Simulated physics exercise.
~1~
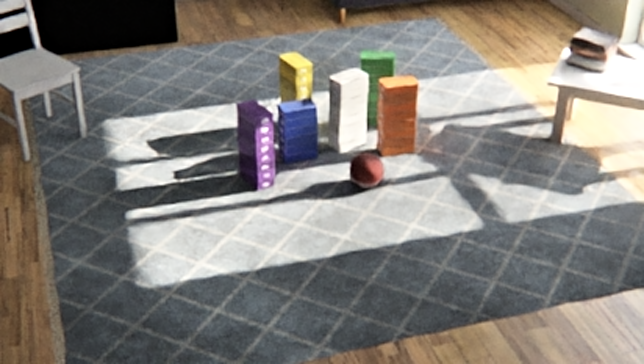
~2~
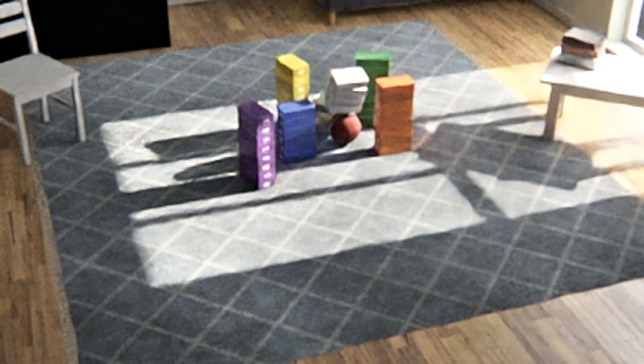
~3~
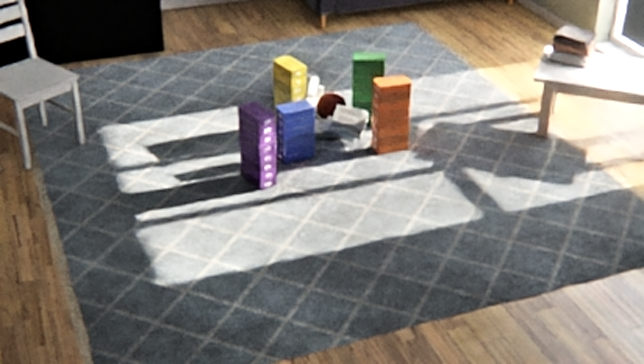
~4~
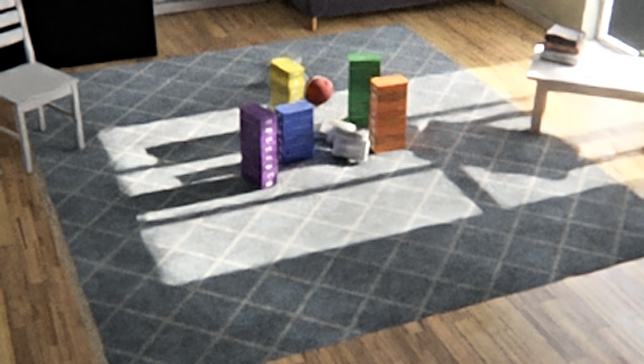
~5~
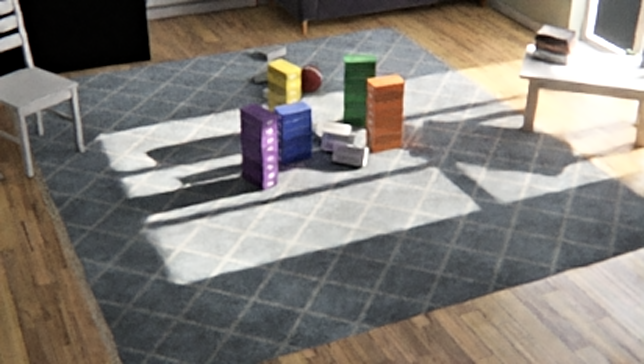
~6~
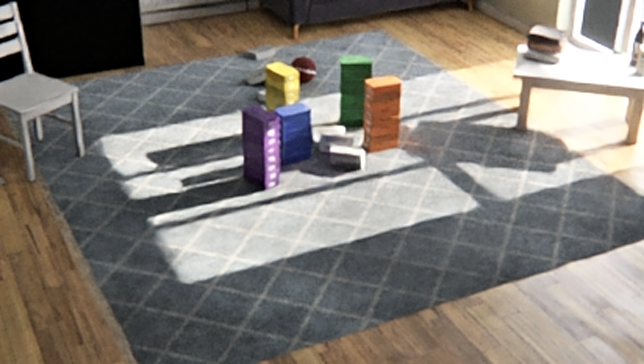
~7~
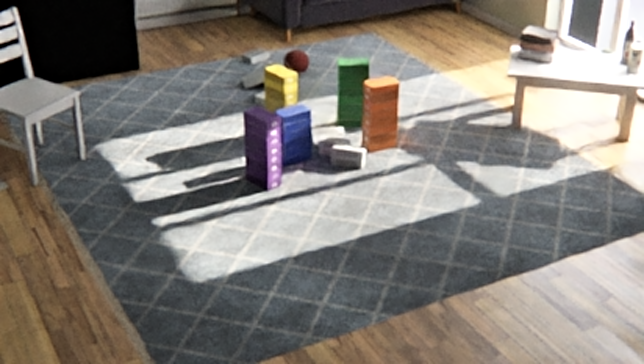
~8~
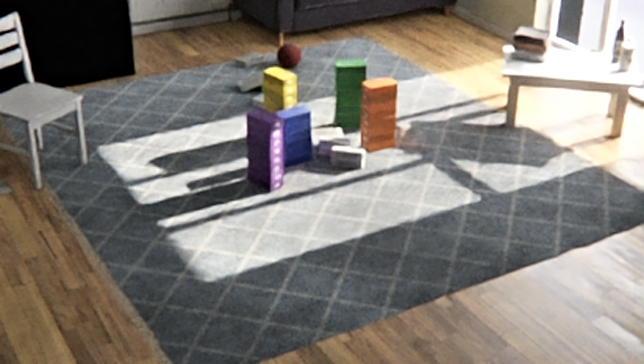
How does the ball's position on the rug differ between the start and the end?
At the start the ball is in front of the white tower, near the orange one. At the end it is farther back and to the left, behind the yellow tower and close to the sofa.
